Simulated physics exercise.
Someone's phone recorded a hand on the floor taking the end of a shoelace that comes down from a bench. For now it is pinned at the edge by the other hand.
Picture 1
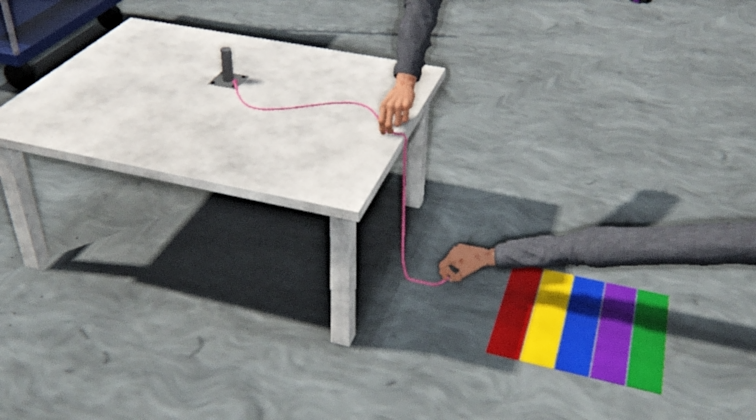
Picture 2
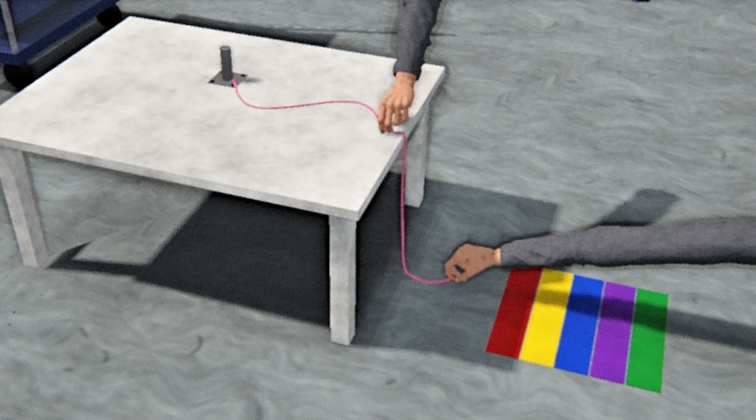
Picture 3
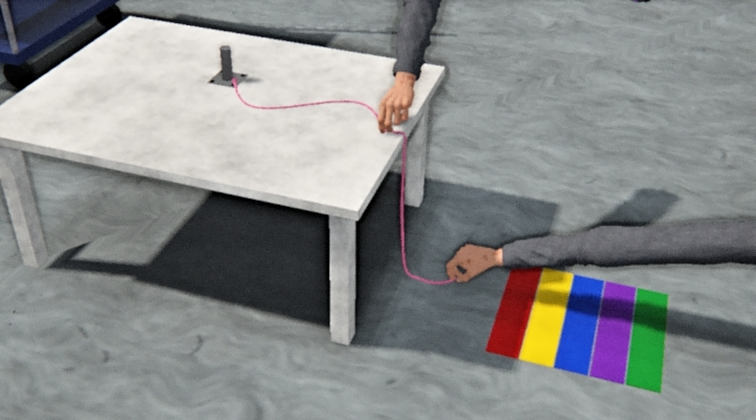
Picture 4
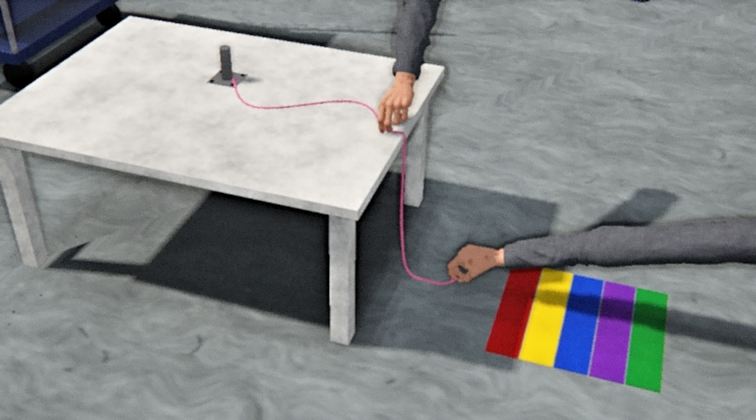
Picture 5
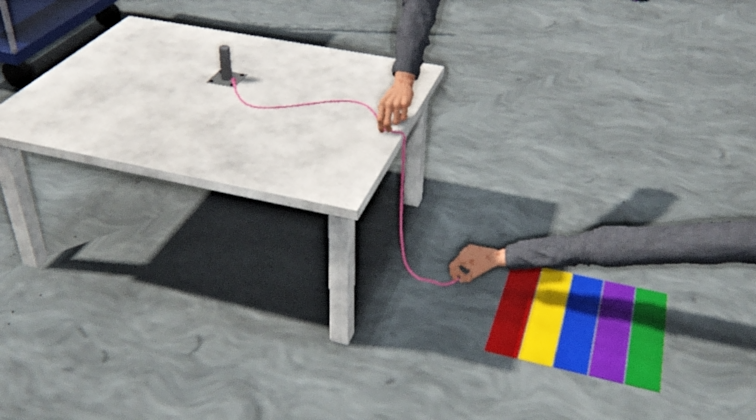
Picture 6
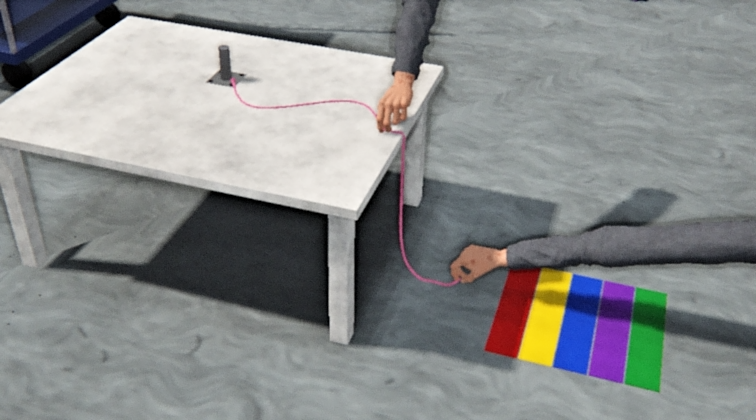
On a pale bench, one hand pinned a pink shoelace at the edge while another hand near the floor held its end beside some coloured stripes, barely shifting to the right.
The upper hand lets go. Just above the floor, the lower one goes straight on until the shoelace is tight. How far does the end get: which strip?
As far as the purple strip.
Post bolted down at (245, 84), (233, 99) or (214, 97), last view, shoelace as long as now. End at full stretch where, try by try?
Results per try: (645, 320); (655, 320); (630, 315).
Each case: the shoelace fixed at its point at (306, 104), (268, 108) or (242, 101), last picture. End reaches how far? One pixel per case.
Readings in order - (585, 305), (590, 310), (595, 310).
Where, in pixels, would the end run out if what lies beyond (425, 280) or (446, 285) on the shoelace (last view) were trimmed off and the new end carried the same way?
In order, roughly (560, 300) and (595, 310).
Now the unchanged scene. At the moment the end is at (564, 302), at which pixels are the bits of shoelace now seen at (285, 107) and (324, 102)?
About (316, 101), and the other about (351, 110).
A little later, end near (565, 302); over yellow.
Next, end near (599, 309); over blue.
When it is tight, end near (618, 314); over purple. It halts on the purple strip.
